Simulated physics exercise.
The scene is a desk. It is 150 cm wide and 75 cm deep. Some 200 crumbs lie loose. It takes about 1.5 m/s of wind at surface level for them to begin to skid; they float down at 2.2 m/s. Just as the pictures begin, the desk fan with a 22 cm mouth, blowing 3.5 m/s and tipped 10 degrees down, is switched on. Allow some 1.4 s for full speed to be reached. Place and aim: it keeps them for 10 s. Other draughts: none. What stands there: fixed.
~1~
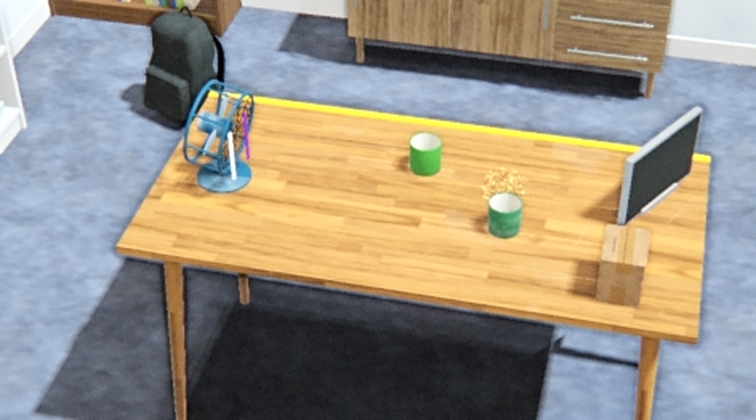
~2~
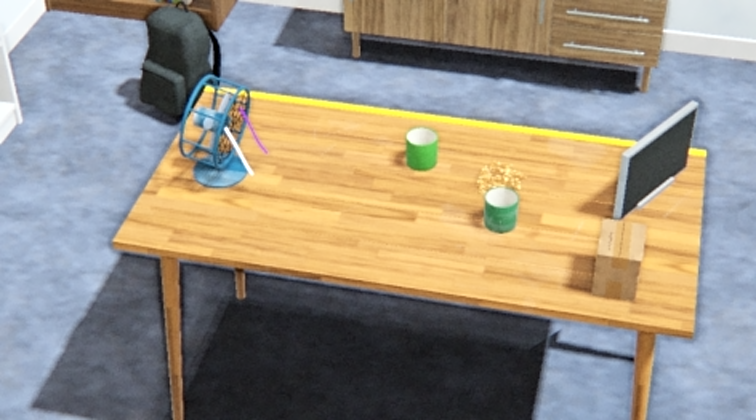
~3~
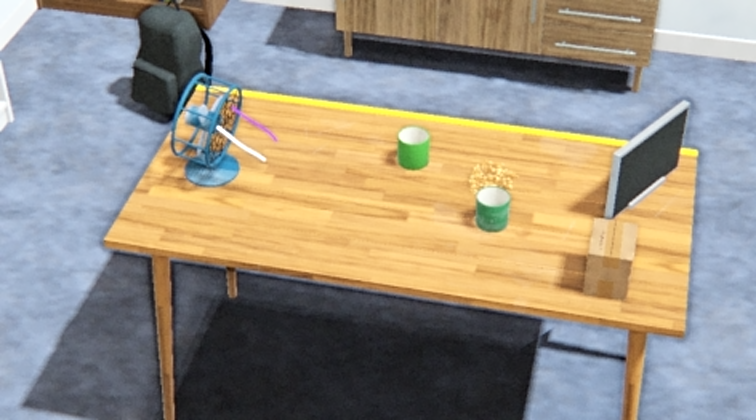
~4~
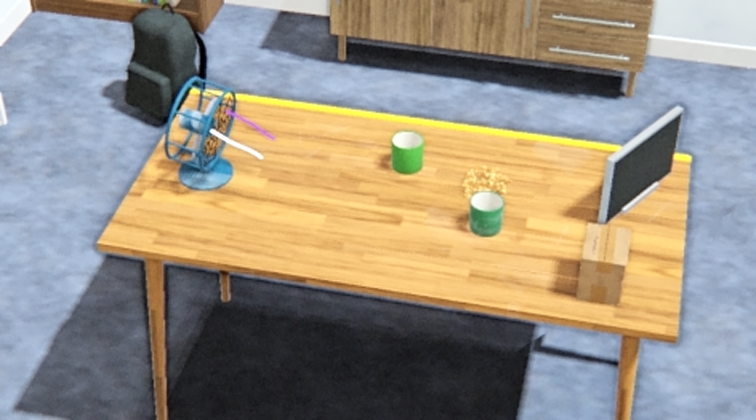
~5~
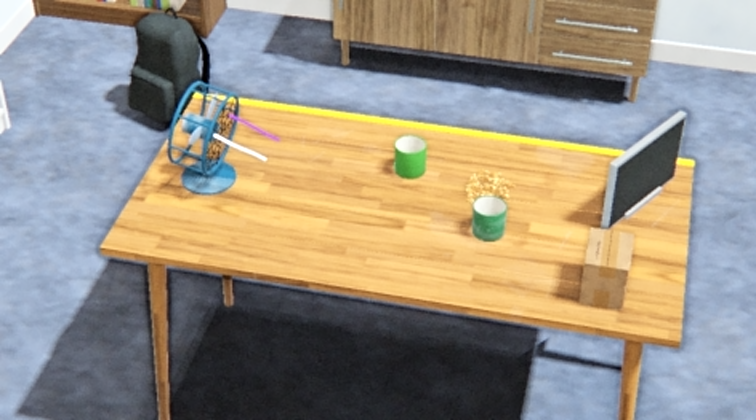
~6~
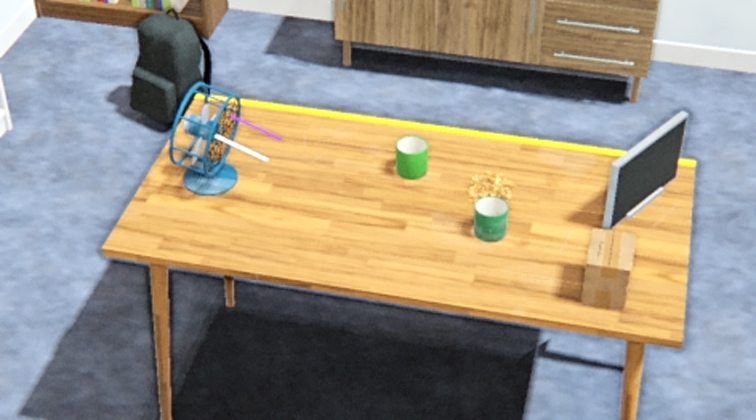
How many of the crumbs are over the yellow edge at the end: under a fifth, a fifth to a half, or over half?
Of the crumbs, over half end over the yellow edge.
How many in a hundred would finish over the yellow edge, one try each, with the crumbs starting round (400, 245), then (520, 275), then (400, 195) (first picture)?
Try by try: About 0 per cent, 0 per cent and 70 per cent.
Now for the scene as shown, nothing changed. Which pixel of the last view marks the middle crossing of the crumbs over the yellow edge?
Around (631, 153).
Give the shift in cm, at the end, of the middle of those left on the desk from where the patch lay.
The middle ends up about 20 cm from the start.
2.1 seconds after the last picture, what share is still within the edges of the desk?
Roughly 30 per cent.
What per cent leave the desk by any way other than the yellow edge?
Estimate: Close to 0 per cent.
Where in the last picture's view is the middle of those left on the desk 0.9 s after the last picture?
Centre estimate: (564, 170) px.
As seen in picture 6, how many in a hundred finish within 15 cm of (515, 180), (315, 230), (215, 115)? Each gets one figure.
First spot near 15 %, second near 0 %, third near 0 %.
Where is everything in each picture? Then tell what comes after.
In the first frame, the middle of the crumbs is near (503, 187), none has stirred yet and the mouth of the desk fan is at (219, 127).
In the second frame, the middle of the crumbs is near (499, 179), none has stirred yet and the yellow edge is centred on (448, 118).
In the third frame, the middle of the crumbs is near (491, 178), none has stirred yet, the top of a mug is at (494, 196) and the top of a mug is at (414, 135).
In the fourth frame, the middle of the crumbs is near (485, 183) and none has stirred yet.
In the fifth frame, the middle of the crumbs is near (487, 188) and none has stirred yet.
In the sixth frame, the middle of the crumbs is near (487, 189) and none has stirred yet.
Then, 0.9 s after the last picture, 59 % are over the yellow edge; the middle of those still in play is near (564, 170); 48 % have settled or left.
Then, 2.1 s after the last picture, 69 % are over the yellow edge; the middle of those still in play is near (564, 170); 72 % have settled or left.
Then, 4.4 s after the last picture, 72 % are over the yellow edge; the middle of those still in play is near (553, 168); 76 % have settled or left.
Then, 8.9 s after the last picture, at the end, 74 % are over the yellow edge; the middle of those still in play is near (549, 170).
